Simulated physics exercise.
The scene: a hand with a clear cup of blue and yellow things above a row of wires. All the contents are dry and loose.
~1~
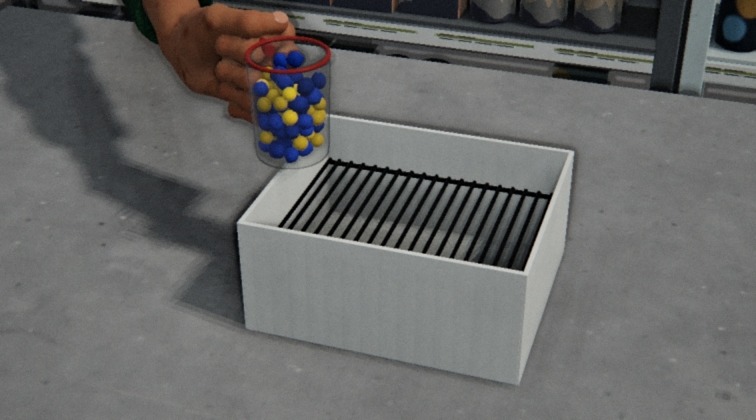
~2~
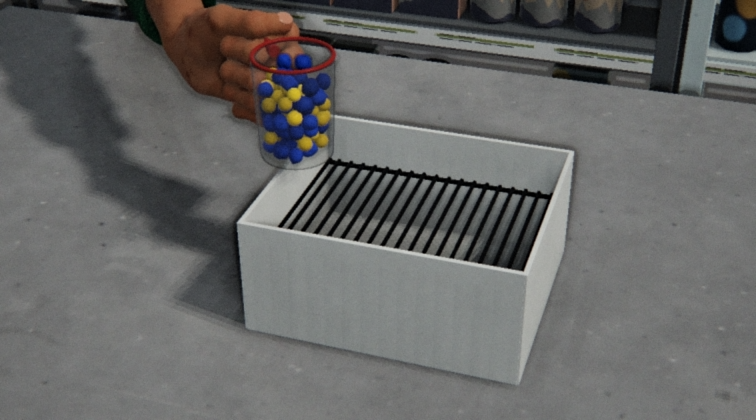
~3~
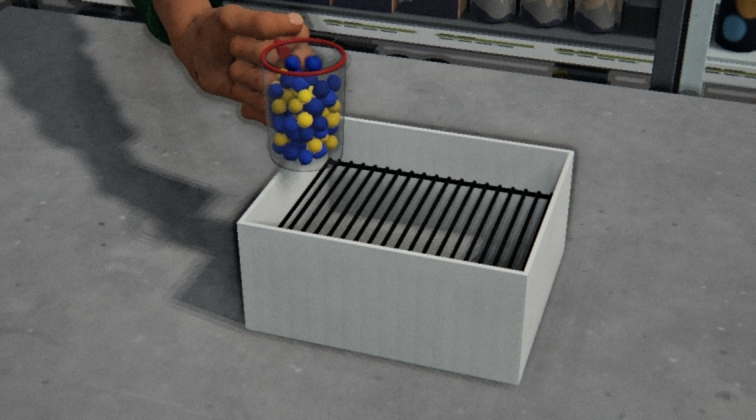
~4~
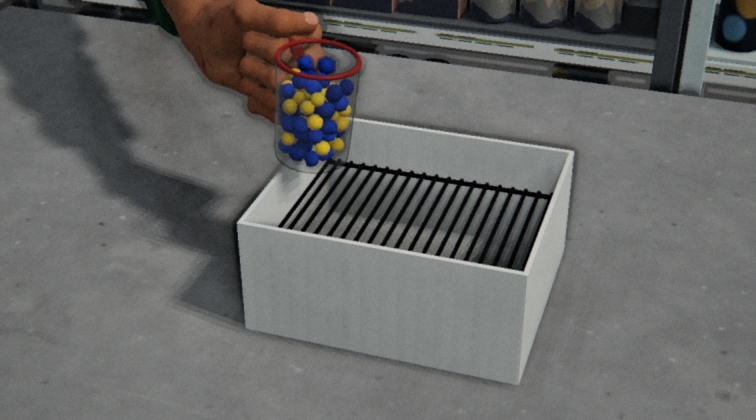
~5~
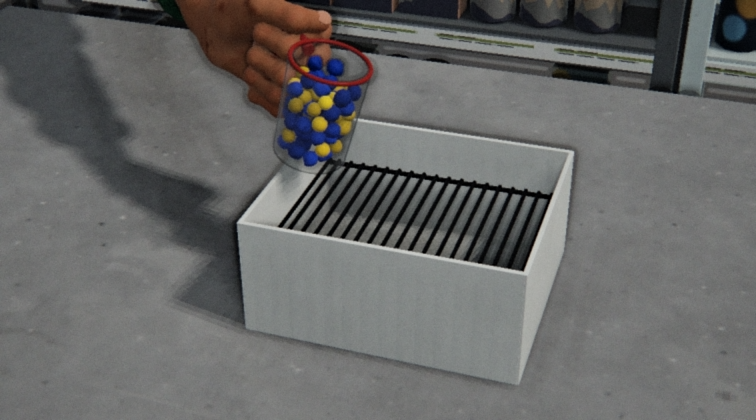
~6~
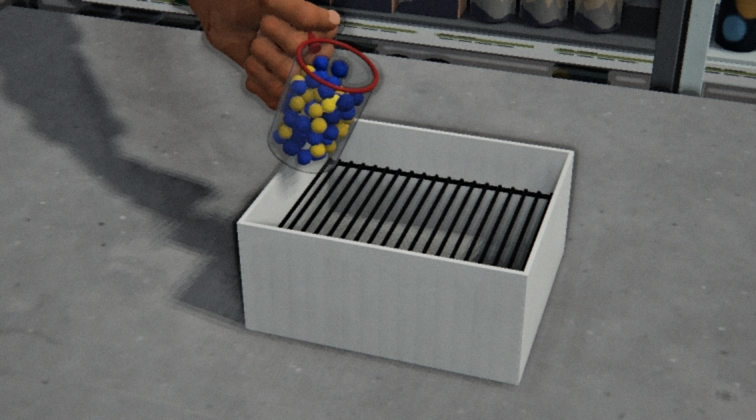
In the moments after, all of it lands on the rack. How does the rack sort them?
I reckon the blue ones won't get through; the yellow ones won't get through.
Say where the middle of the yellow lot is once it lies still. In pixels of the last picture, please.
Close to (393, 211).
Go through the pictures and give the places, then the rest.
In the first picture, cup at (290, 104), upright; rack at (517, 249), 20 wires across; blue clay pellets at (292, 118), wider than the gaps; yellow sweets at (308, 110), wider than the gaps.
In the second picture, cup at (295, 105), upright; yellow ones at (312, 111).
In the third picture, cup at (305, 106), upright; blue ones at (307, 120).
In the fourth picture, cup at (315, 107), tipped 6°; yellow ones at (331, 115).
In the fifth picture, cup at (320, 108), tipped 14°; blue ones at (319, 122).
In the sixth picture, cup at (320, 108), tipped 22°; rack at (517, 249); blue ones at (317, 122); yellow ones at (333, 119).
Then, 0.69 s past the last view, blue ones, all in the cup; yellow ones, all in the cup.
Then, 1.29 s past the last view, blue ones, most in the cup, a small part on or over the wires; yellow ones, nearly all in the cup, a small part on or over the wires.
Then, 1.80 s past the last view, blue ones, all on or over the wires; yellow ones, all on or over the wires.
Finally, blue ones, all on the wires, none under the rack; yellow ones, all on the wires, none under the rack.
